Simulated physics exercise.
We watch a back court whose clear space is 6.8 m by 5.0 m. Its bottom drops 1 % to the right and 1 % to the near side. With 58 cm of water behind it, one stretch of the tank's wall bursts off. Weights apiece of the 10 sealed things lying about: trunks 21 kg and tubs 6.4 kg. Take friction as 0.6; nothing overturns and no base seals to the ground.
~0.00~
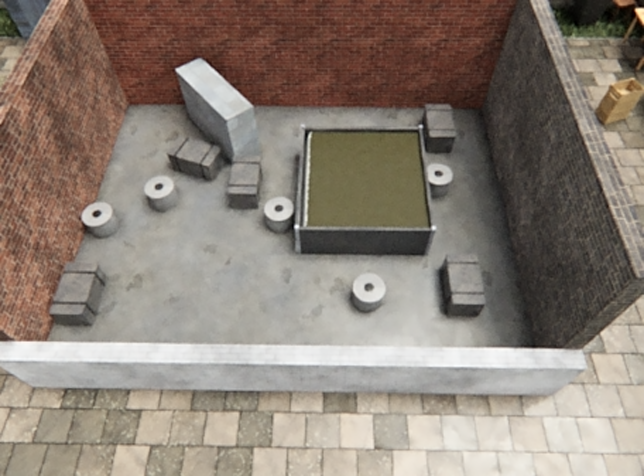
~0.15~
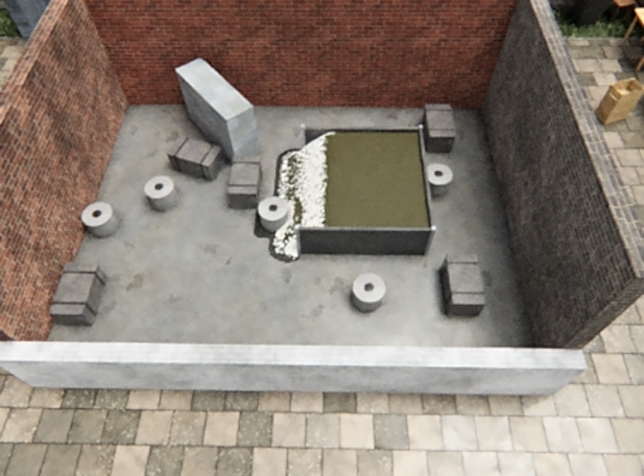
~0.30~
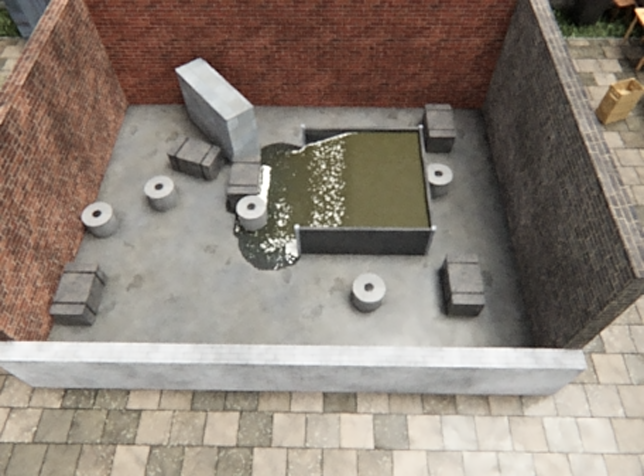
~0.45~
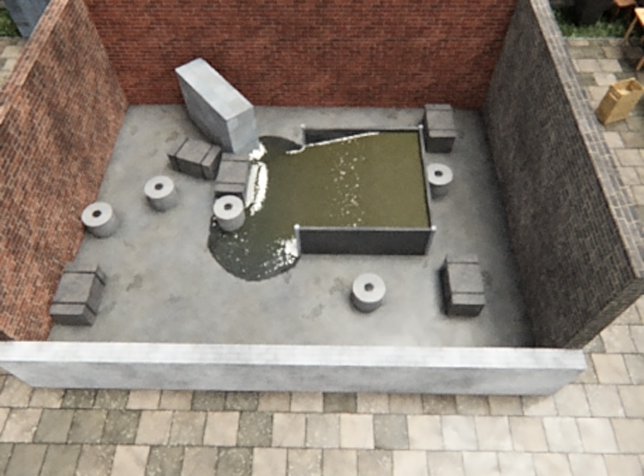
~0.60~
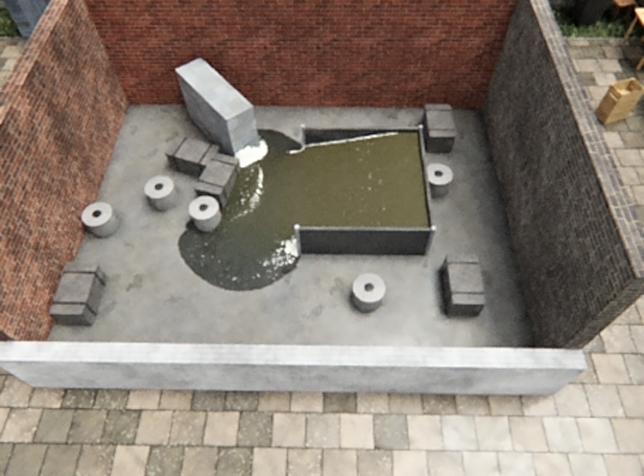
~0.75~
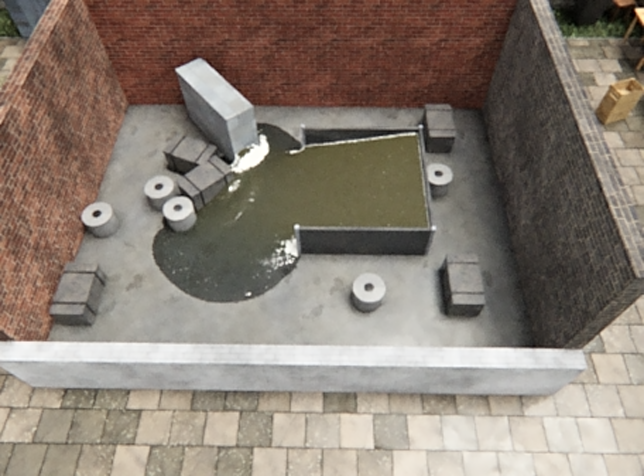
Murky water bursts from the tank's left side and pushes a tub, then a trunk, leftward.
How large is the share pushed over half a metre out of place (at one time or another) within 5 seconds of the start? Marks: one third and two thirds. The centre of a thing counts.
That comes to two thirds or more.
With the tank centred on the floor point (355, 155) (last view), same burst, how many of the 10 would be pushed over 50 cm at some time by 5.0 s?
In that case 6 of them.
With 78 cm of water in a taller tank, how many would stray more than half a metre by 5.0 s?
Then 9.
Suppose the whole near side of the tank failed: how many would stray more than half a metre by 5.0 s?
In that case 5 of them.
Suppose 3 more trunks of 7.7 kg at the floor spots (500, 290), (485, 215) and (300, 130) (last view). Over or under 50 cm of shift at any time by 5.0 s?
In that order: Short of it, under, past it.
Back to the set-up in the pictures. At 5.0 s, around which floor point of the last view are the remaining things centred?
Near (296, 232).
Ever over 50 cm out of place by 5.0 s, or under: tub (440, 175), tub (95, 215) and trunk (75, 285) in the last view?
In that order: Under, past it, past it.
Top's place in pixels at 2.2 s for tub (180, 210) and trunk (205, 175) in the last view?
Near (108, 244) and (113, 195).
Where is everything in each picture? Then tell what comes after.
The first picture shows a tub at (279, 209) rests on the ground; a trunk at (244, 174) rests on the ground; 3.8 m2 under water; 0 of 10 have shifted.
The second picture shows a tub at (273, 208), on the bottom, 9 cm from its start; a trunk at (244, 174), on the bottom; 4.7 m2 under water; 1 of 10 have shifted.
The third picture shows a tub at (251, 207) rests on the ground, 42 cm from its start; a trunk at (244, 174), on the bottom; water covers 5.8 m2; 1 of 10 have shifted.
The fourth picture shows a tub at (228, 207), on the bottom, 78 cm from its start; a trunk at (232, 172), on the bottom, 19 cm from its start; 6.9 m2 under water; 2 of 10 have shifted.
The fifth picture shows a tub at (204, 208) rests on the ground, 116 cm from its start; a trunk at (217, 173) rests on the ground, 43 cm from its start; 8.2 m2 under water; 2 of 10 have shifted.
The sixth picture shows a tub at (178, 208), on the bottom, 156 cm from its start; a trunk at (204, 175) rests on the ground, 64 cm from its start; 9.5 m2 under water; 3 of 10 have shifted.
After 1.1 s 2 of 10 are over 50 cm from their spots; 0 afloat.
After 2.2 s 5 of 10 are over 50 cm from their spots; 5 afloat.
After 3.5 s 6 of 10 are over 50 cm from their spots; 6 afloat.
After 5.0 s 7 of 10 are over 50 cm from their spots, and 7 have been at some point; 6 afloat.
